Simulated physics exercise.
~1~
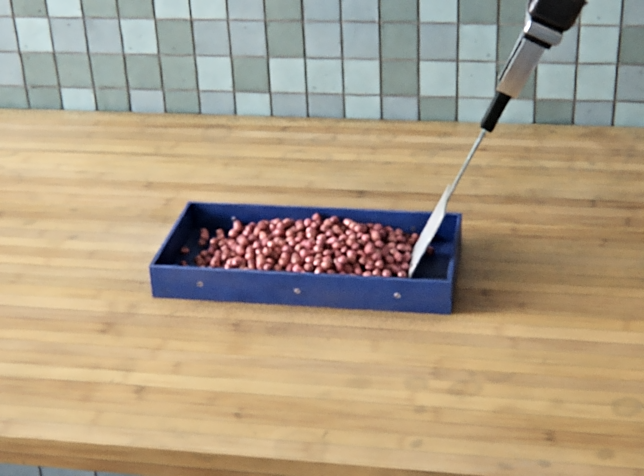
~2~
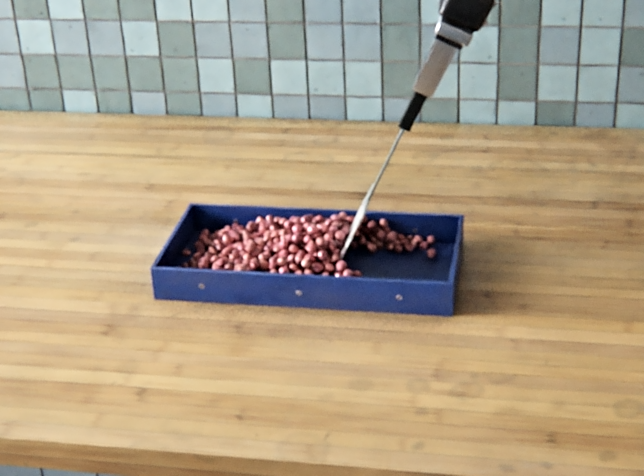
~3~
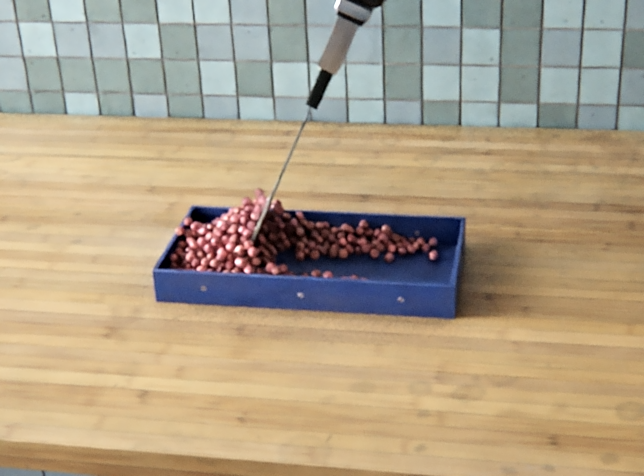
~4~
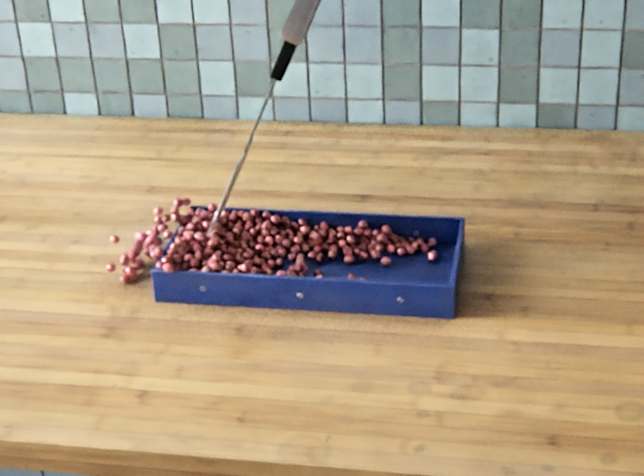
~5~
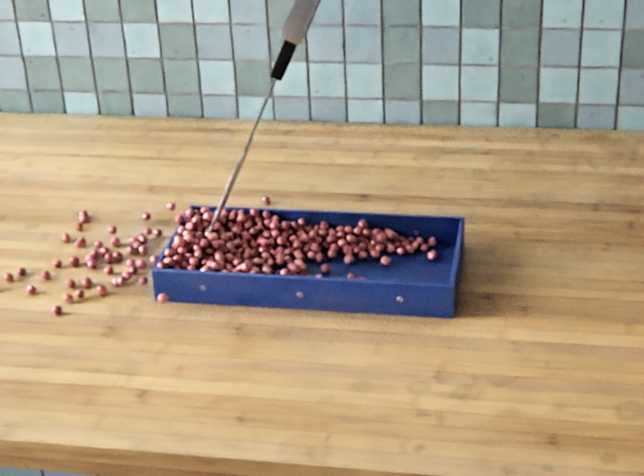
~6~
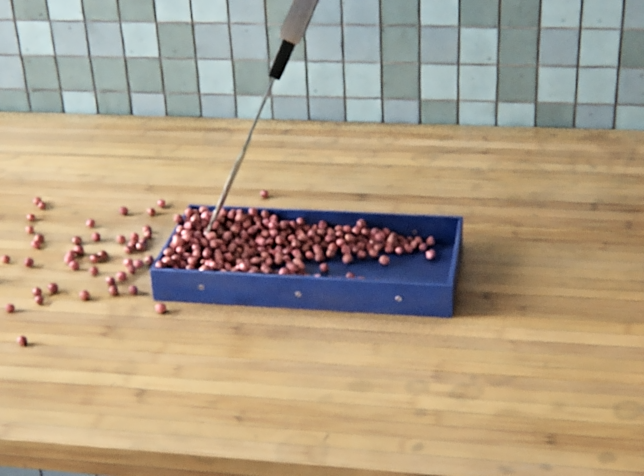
At first, a thin paddle held by a robotic arm rests at the right end of a shallow blue trough filled with small reddish beads on a wooden table. The paddle sweeps left, pushing the beads ahead of it and baring part of the trough floor. The beads pile into a mound that rises above the rim near the left end. As the paddle moves farther left and lifts slightly, some spill over that end. They scatter and roll across the table while the paddle stays still, leaving most of the beads inside the trough.
